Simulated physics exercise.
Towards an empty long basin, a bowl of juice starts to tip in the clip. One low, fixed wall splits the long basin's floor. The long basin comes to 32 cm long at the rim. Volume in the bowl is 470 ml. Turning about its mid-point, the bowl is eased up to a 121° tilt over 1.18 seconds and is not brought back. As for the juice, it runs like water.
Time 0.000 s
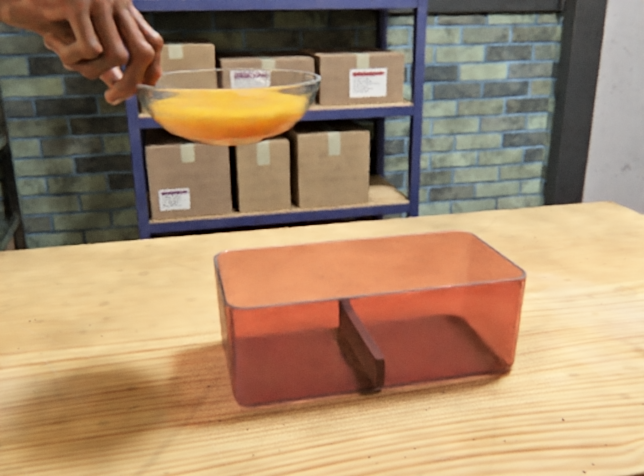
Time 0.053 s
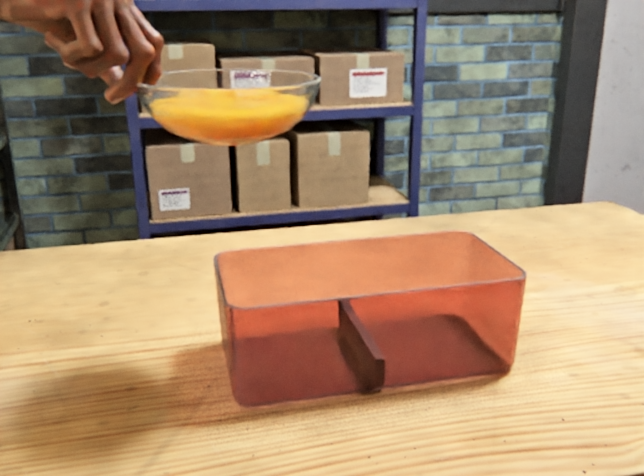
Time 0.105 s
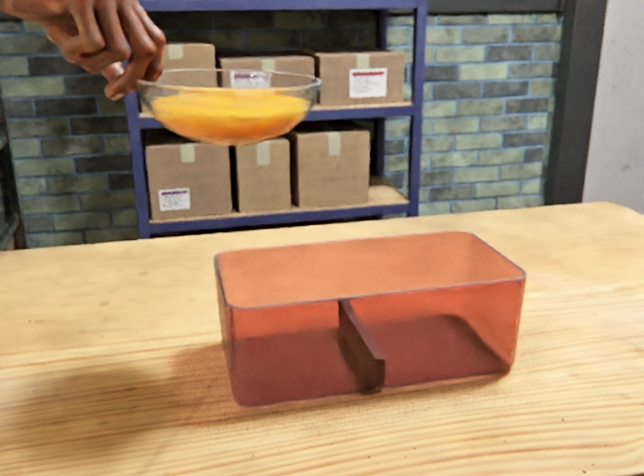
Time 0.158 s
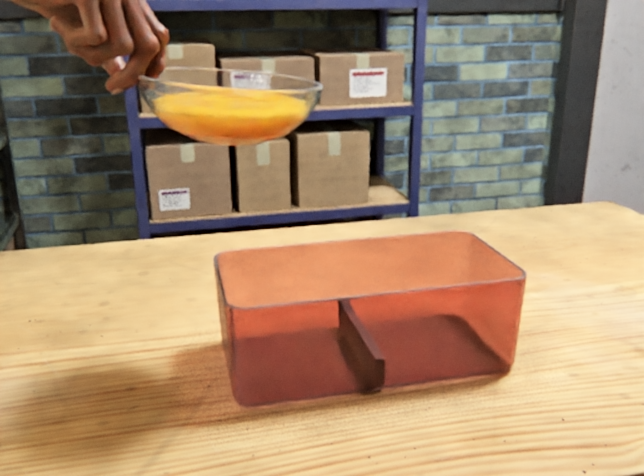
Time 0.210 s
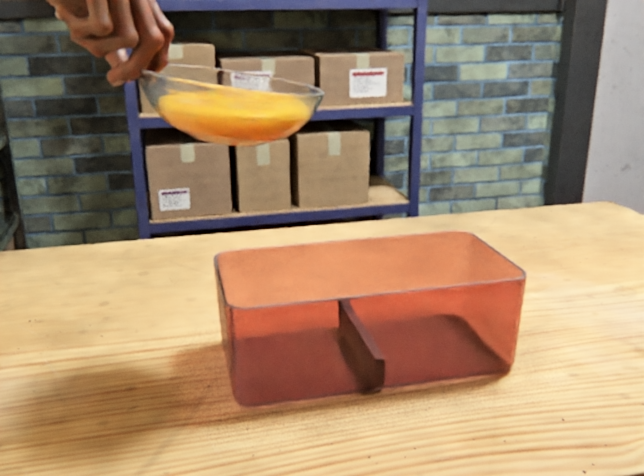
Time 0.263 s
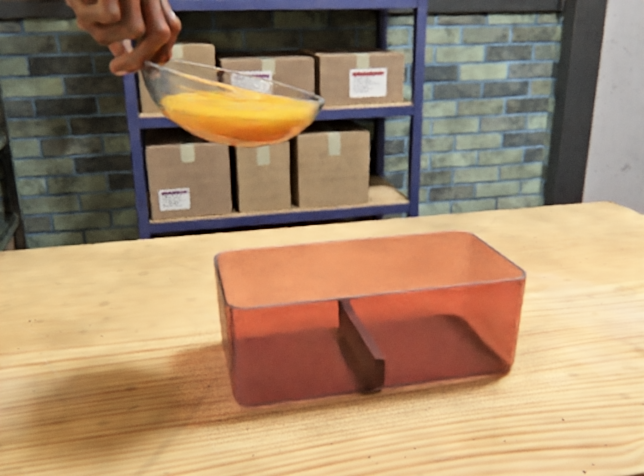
On a wooden table before a blue shelf of cardboard boxes, an empty reddish basin with a low divider sits still while a hand at upper left holds a clear bowl of orange juice and slowly tilts it rightward.
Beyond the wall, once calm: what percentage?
57 out of 100.
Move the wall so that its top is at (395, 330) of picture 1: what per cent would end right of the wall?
Then about 10 per cent.
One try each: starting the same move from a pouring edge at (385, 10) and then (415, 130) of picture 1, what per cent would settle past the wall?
I'd expect close to 85 per cent and then close to 90 per cent.
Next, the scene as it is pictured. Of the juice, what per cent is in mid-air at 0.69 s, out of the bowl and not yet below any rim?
Near 44 in a hundred.
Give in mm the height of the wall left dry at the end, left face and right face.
For the left, around 28 mm; for the right, around 24 mm.
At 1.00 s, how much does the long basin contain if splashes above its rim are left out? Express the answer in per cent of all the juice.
98 %, more or less.
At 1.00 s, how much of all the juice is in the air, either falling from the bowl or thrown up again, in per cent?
Near 1 percent.
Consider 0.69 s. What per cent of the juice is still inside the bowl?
Fraction remaining: Approx. 14 per cent.
After 0.69 s the tilt is 76° and 14 per cent is still to pour, 6 is left of the wall and 35 right of it.
After 1.00 s the tilt is 114° and 0 per cent is still to pour, 42 is left of the wall and 57 right of it.
After 1.33 s the tilt is 121° and 0 per cent is still to pour, 41 is left of the wall and 57 right of it.
After 1.68 s the tilt is 121° and 0 per cent is still to pour, 41 is left of the wall and 57 right of it.
In the end 41 per cent lies left of the wall, 57 right of it and 1 outside.
